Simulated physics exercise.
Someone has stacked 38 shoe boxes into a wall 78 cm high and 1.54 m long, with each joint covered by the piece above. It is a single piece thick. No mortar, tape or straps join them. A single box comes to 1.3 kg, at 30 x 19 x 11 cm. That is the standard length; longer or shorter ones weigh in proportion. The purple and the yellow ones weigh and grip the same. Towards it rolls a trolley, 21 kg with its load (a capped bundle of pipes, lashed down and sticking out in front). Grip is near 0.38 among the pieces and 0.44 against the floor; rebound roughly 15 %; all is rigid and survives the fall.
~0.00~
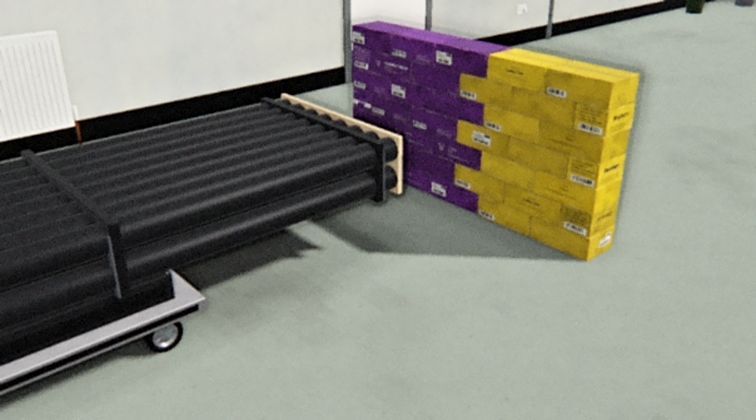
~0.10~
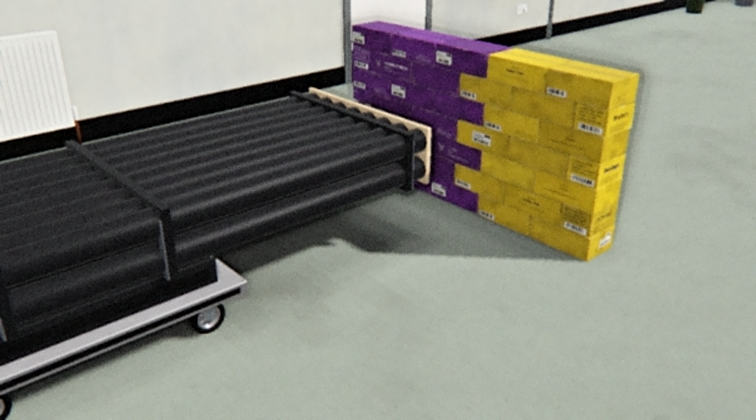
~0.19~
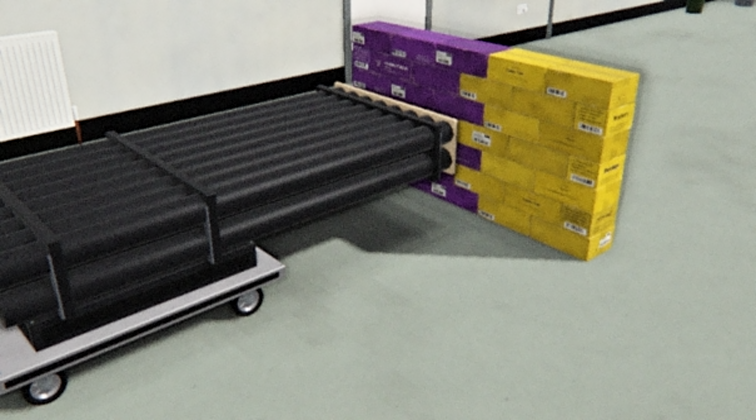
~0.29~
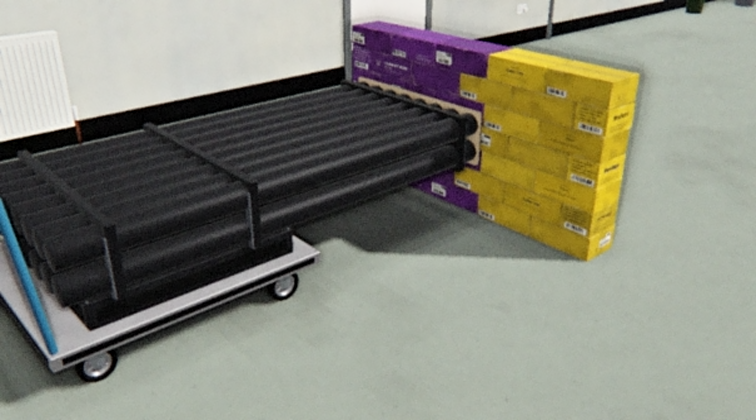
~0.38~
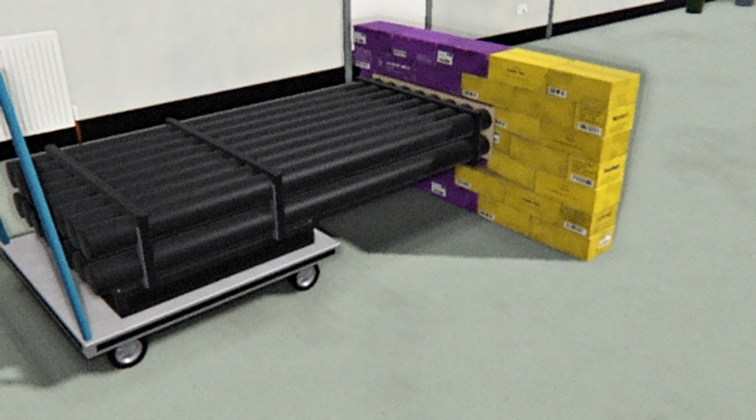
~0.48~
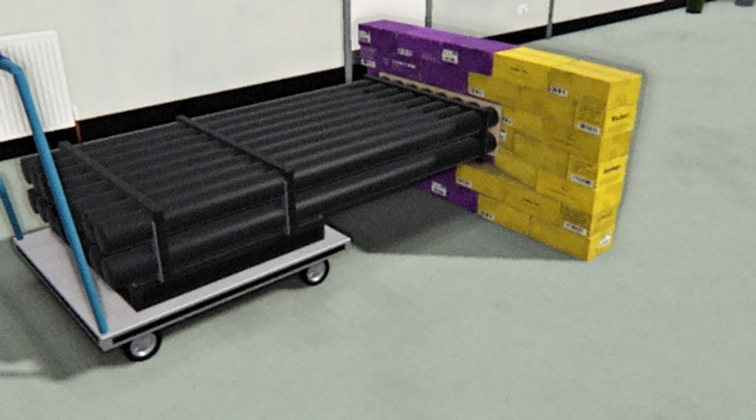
A long bundle of black pipes, strapped onto a pale flatbed trolley with a blue handle, juts out in front of it across a grey-green floor, seen from a raised, unmoving viewpoint. Ahead stands a wall of boxes, purple on the left and yellow on the right, near a white wall with a radiator. The trolley rolls rightward until the pipes meet the boxes and push some slightly out of place.
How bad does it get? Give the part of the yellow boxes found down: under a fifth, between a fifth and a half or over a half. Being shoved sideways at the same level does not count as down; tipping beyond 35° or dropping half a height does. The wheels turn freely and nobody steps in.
It comes to upwards of a half.
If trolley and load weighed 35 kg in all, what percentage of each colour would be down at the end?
Then yellow 60, purple 70 per cent.
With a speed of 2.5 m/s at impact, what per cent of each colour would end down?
Then yellow 60, purple 60 per cent.
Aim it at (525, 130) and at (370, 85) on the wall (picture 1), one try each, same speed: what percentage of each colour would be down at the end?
Yellow 60 then 10, purple 40 then 60 per cent.
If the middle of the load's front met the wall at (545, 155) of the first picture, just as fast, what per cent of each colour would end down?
In that case yellow 70, purple 40 per cent.
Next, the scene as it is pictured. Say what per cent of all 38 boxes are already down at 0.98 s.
At that moment 10 per cent.
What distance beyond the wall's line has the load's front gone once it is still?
About 20 cm past it.
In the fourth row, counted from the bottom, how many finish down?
5 of them.
By 0.68 s, load 15 cm past the wall's line, still rolling; none of the 17 yellow boxes down (0 of 38 in all colours); top yellow box tilted 9°; top purple box tilted 9°.
By 0.98 s, load 17 cm past the wall's line, still rolling; none of the 17 yellow boxes down (3 of 38 in all colours); top yellow box tilted 27°; top purple box tilted 28°, 43 mm lower.
By 1.20 s, load 19 cm past the wall's line, still rolling; 10 of the 17 yellow boxes down (25 of 38 in all colours); top yellow box tilted 59°, 21 cm lower; top purple box tilted 62°, 28 cm lower.
By 1.50 s, load 19 cm past the wall's line, stopped; 10 of the 17 yellow boxes down (25 of 38 in all colours); top yellow box on its side; top purple box on its side.
When it is over (2.4 s), load 19 cm past the wall's line, stopped; 10 of the 17 yellow boxes down (25 of 38 in all colours); top yellow box on its side; top purple box upside down. That is 59 per cent. In pixels of the last frame, middles, top yellow box near (685, 195), top purple box near (617, 148).
